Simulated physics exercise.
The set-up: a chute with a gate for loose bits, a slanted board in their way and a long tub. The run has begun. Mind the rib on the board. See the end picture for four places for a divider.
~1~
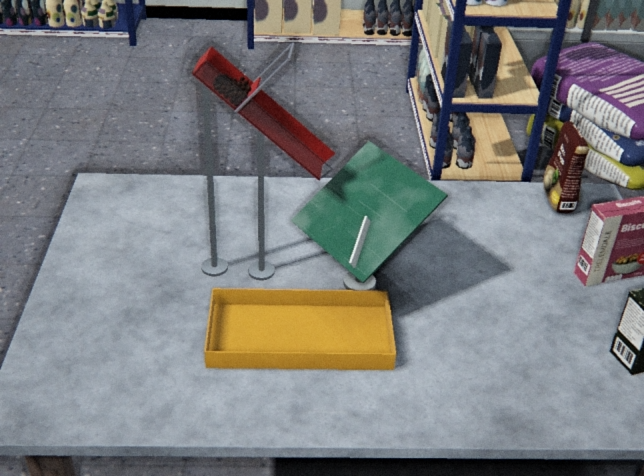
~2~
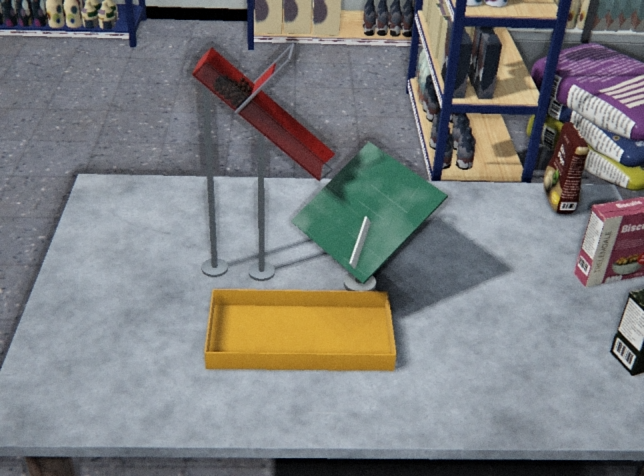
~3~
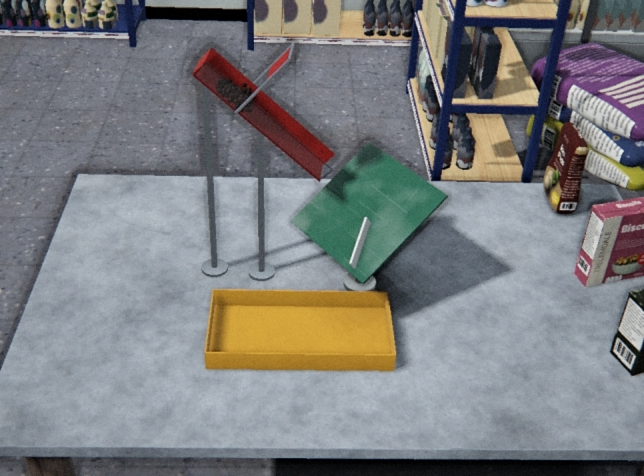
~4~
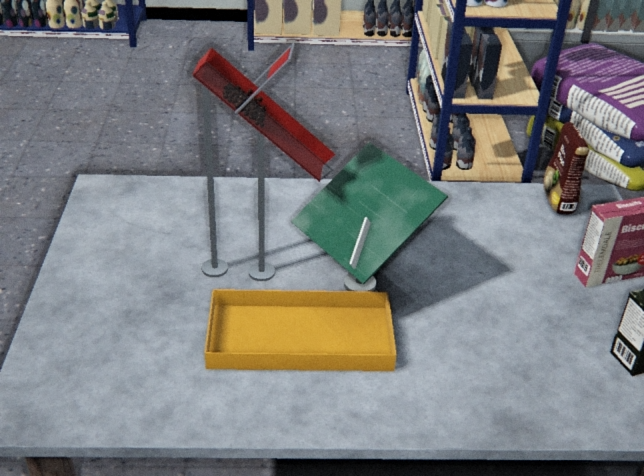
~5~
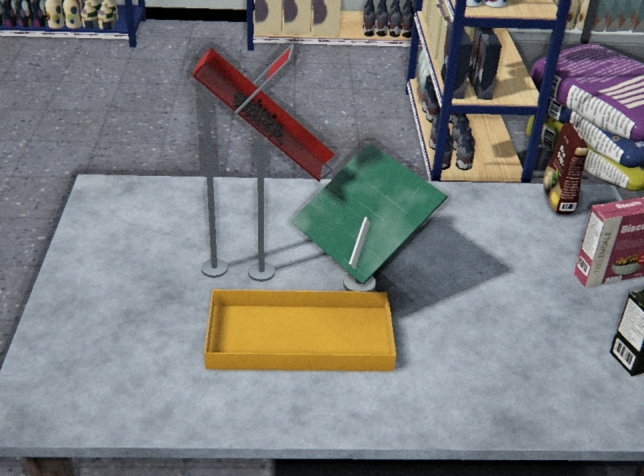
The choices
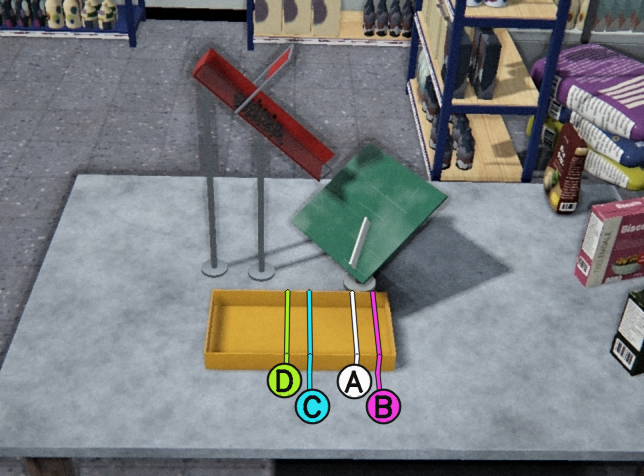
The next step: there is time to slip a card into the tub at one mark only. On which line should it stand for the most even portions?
The best line is C.
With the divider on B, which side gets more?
More lands on the left.
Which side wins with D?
The right side.
On the marked copy, line A crosses the front rim at (357, 355); line B crosses the front rim at (379, 355); line C crosses the front rim at (310, 354); line D crosses the front rim at (286, 354).
If A is chosen, of what is caught, most on the left of the divider, a small part on the right.
If B is chosen, of what is caught, nearly all on the left of the divider, a small part on the right.
If C is chosen, of what is caught, about half on the left of the divider, about half on the right.
If D is chosen, of what is caught, a small part on the left of the divider, most on the right.
